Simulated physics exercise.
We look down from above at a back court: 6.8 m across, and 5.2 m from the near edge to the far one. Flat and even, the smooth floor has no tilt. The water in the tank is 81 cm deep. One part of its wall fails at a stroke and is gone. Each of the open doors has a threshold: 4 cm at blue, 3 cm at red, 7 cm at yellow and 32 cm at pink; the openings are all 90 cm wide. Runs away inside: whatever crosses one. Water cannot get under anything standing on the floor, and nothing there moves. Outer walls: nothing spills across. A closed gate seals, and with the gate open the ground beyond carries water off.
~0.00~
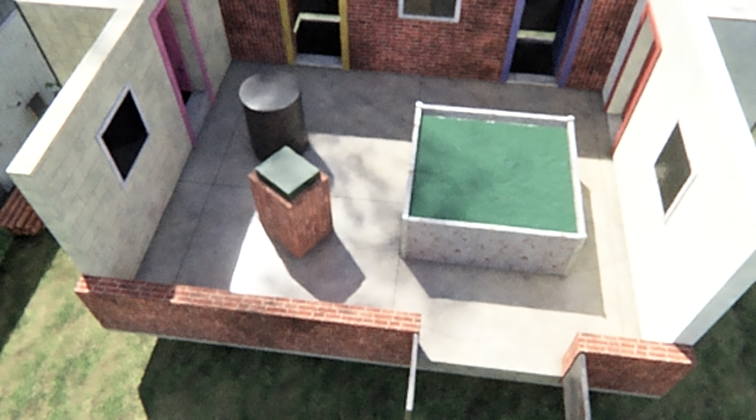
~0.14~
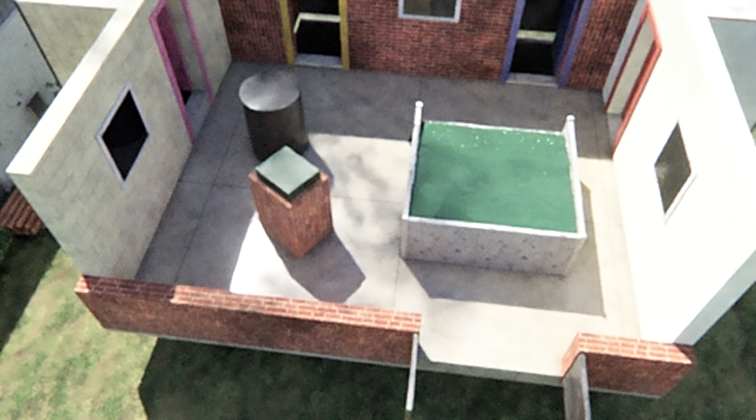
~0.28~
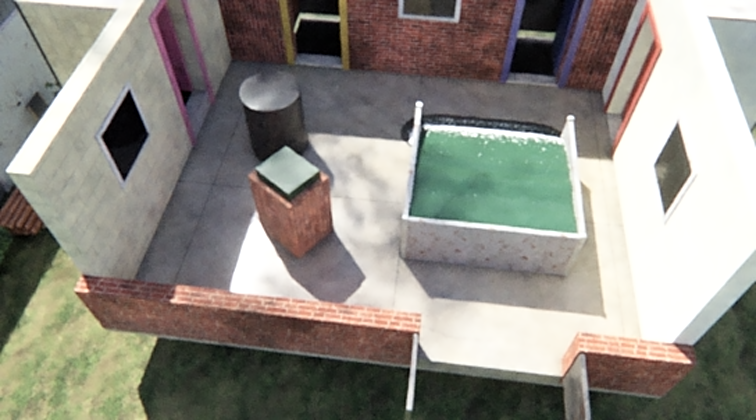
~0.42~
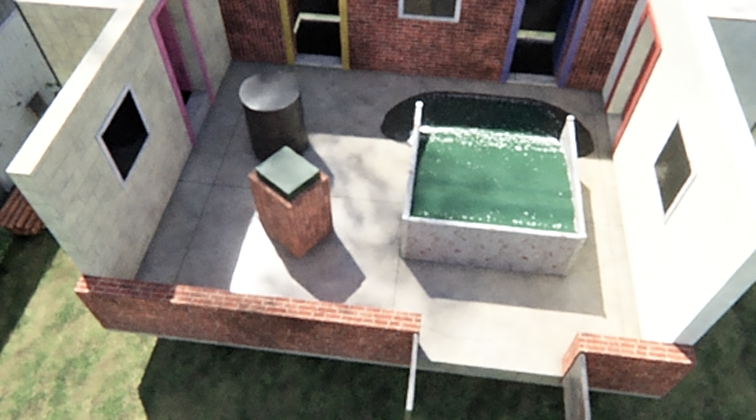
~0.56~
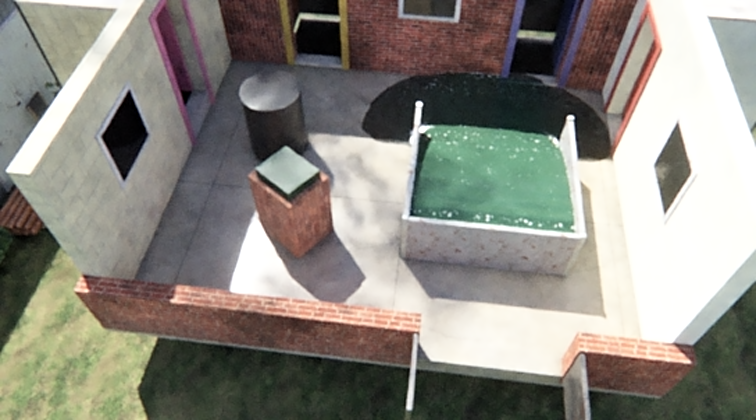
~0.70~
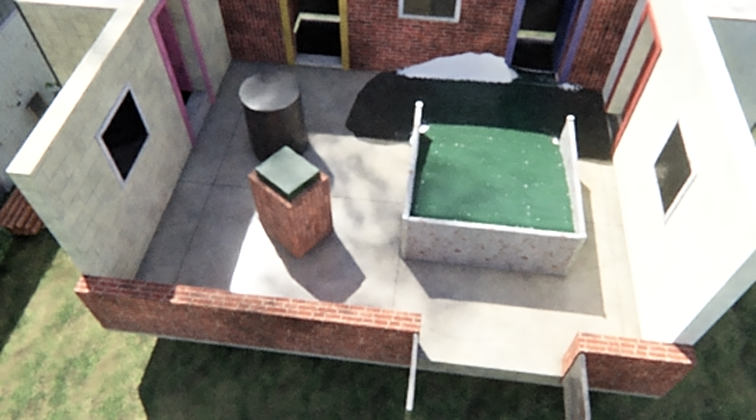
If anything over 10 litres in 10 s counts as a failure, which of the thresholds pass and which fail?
The blue door fails. The red door fails. The yellow door fails. The pink door passes.
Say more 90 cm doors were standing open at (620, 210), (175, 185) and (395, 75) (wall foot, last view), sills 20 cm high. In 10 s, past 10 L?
The first one doesn't reach it, the second one doesn't reach it, and the third one exceeds it.
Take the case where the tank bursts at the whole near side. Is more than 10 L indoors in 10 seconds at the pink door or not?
Then pink does not exceed it.
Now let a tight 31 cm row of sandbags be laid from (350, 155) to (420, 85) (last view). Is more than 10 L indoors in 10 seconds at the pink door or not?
So pink stays inside.
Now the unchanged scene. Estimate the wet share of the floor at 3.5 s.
I'd say around 60 % is wet.
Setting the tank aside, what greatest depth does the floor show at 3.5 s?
Max around 32 cm.
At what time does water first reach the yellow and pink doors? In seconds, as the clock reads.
Arrival: Yellow 1.2 s, pink 2.4 s.
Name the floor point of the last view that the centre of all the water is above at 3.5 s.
Centre: Approx. (421, 131) px.
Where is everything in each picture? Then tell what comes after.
In the first frame, still water, 81 cm deep, in the tank at (493, 169).
In the second frame, the front is at a hidden place, 1.2 m from the gap on the tank's far side; 0.6 m2 of floor is under water; 81 cm left at the back of the tank.
In the third frame, the front is at a hidden place, 1.4 m from the gap on the tank's far side; 1.8 m2 of floor is under water; 81 cm left at the back of the tank.
In the fourth frame, the front is at (575, 123), 1.8 m from the gap on the tank's far side; 3.9 m2 of floor is under water; 78 cm left at the back of the tank.
In the fifth frame, the front is at (588, 110), 2.2 m from the gap on the tank's far side; 6.2 m2 of floor is under water; 69 cm left at the back of the tank.
In the sixth frame, water pours out on the tank's far side and has run 2.6 m, to (589, 90); typically 10 cm deep outside, 69 cm at the tank's back.
After 1.4 s water covers 25 % of the floor and is deepest (56 cm) near (474, 87); blue door 35 cm at the sill, 220 L in, red door 2 cm at the sill, 12 L in, yellow door 9 cm at the sill, 0 L in, pink door not reached.
After 2.2 s water covers 35 % of the floor and is deepest (48 cm) near (595, 90); blue door 34 cm at the sill, 485 L in, red door 17 cm at the sill, 47 L in, yellow door 12 cm at the sill, 4 L in, pink door not reached.
After 3.5 s water covers 60 % of the floor and is deepest (32 cm) near (215, 98); blue door 22 cm at the sill, 725 L in, red door 15 cm at the sill, 155 L in, yellow door 9 cm at the sill, 16 L in, pink door 25 cm at the sill, 0 L in.
After 6.0 s water covers 95 % of the floor and is deepest (18 cm) near (149, 308); blue door 10 cm at the sill, 871 L in, red door 10 cm at the sill, 293 L in, yellow door 11 cm at the sill, 30 L in, pink door 13 cm at the sill, 0 L in.
After 10.0 s water covers 100 % of the floor and is deepest (10 cm) near (392, 337); blue door 5 cm at the sill, 906 L in, red door 5 cm at the sill, 349 L in, yellow door 7 cm at the sill, 59 L in, pink door 7 cm at the sill, 0 L in.
